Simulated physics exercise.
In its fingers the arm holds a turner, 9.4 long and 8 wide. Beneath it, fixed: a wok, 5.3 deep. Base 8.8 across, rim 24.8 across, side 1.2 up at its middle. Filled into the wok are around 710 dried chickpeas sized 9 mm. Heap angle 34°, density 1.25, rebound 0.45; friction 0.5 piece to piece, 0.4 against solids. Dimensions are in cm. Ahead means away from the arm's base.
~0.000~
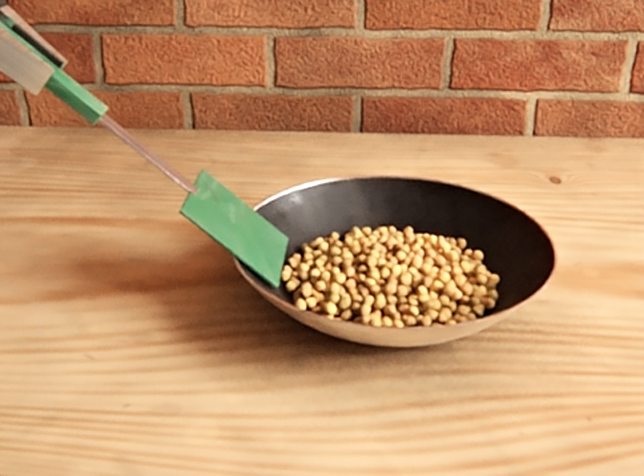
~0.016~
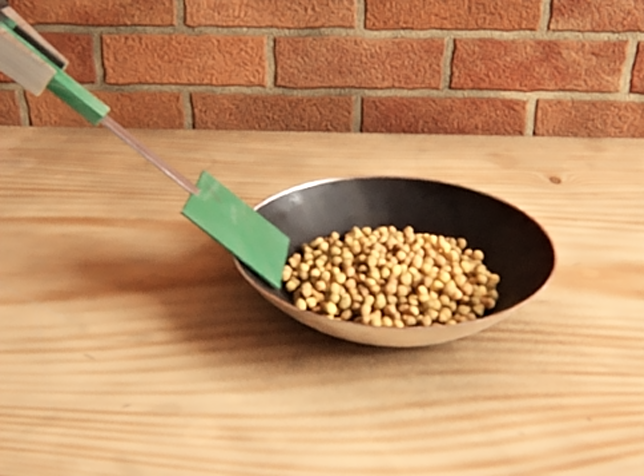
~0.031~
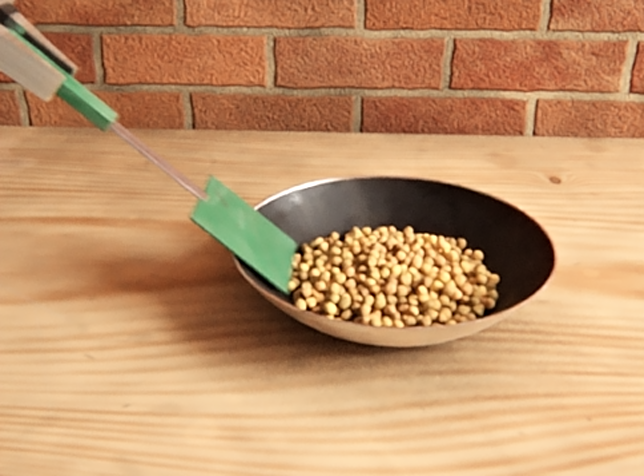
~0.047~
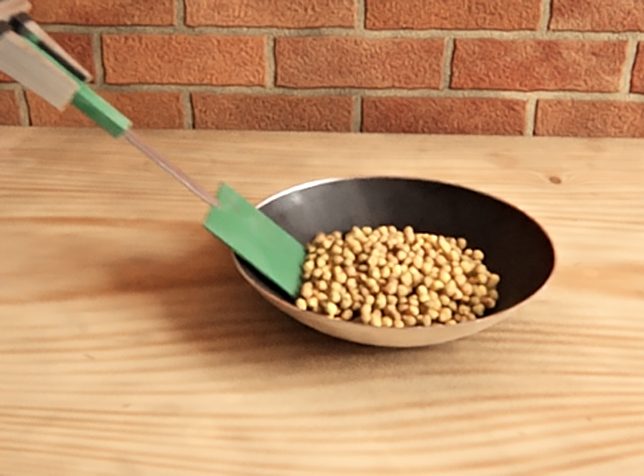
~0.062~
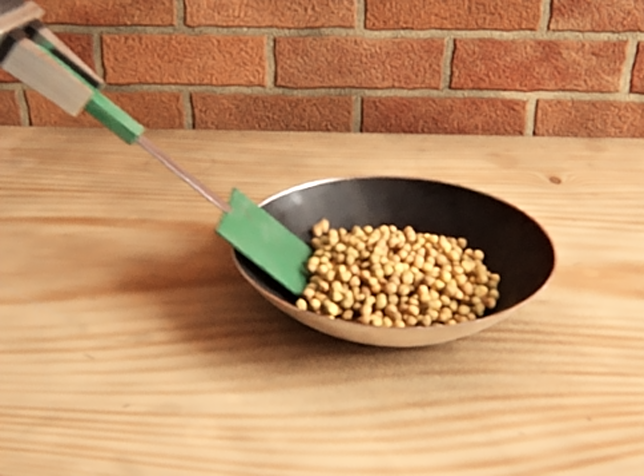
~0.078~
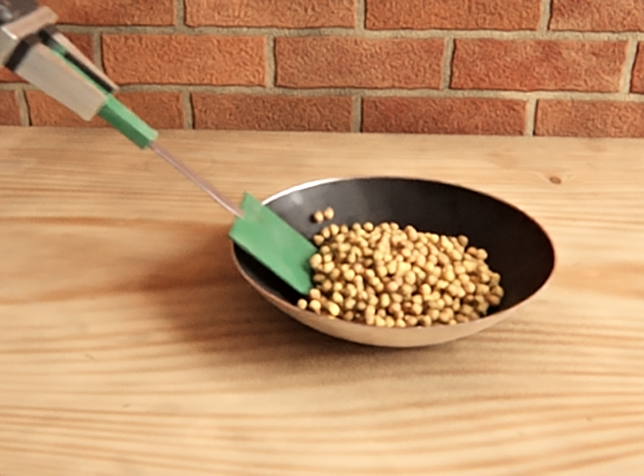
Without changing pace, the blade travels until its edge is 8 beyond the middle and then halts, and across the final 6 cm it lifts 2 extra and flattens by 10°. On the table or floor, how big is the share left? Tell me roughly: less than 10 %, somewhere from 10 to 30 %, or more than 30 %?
Somewhere from 10 to 30 %.
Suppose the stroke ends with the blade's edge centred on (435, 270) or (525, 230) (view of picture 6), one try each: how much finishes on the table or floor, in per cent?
First try about 0 percent, second about 40 percent.
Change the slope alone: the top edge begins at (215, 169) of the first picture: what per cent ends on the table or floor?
Spill: Approx. 25 per cent.
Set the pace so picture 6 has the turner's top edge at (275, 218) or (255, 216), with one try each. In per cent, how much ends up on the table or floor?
I'd estimate some 35 and 30 in a hundred.
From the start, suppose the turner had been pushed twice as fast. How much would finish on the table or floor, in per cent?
Estimated share: Some 45 %.
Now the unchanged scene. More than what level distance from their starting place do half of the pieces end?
Somewhere about 4 centimetres, I'd say.
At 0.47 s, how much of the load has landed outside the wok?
About 15 per cent.
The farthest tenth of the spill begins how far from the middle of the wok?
25 cm.
After 0.16 s, sloping 42°, highest piece 5 above the table; 712 in the wok.
After 0.23 s, sloping 38°, highest piece 6 above the table; 712 in the wok.
After 0.47 s, sloping 32°, highest piece 7 above the table; 607 in the wok, 94 on the table or floor, 11 on the blade or in flight.
After 1.52 s, sloping 32°, highest piece 6 above the table; 605 in the wok, 107 on the table or floor.
At rest, 605 in the wok, 107 on the table or floor. That is 15 % on the table or floor.
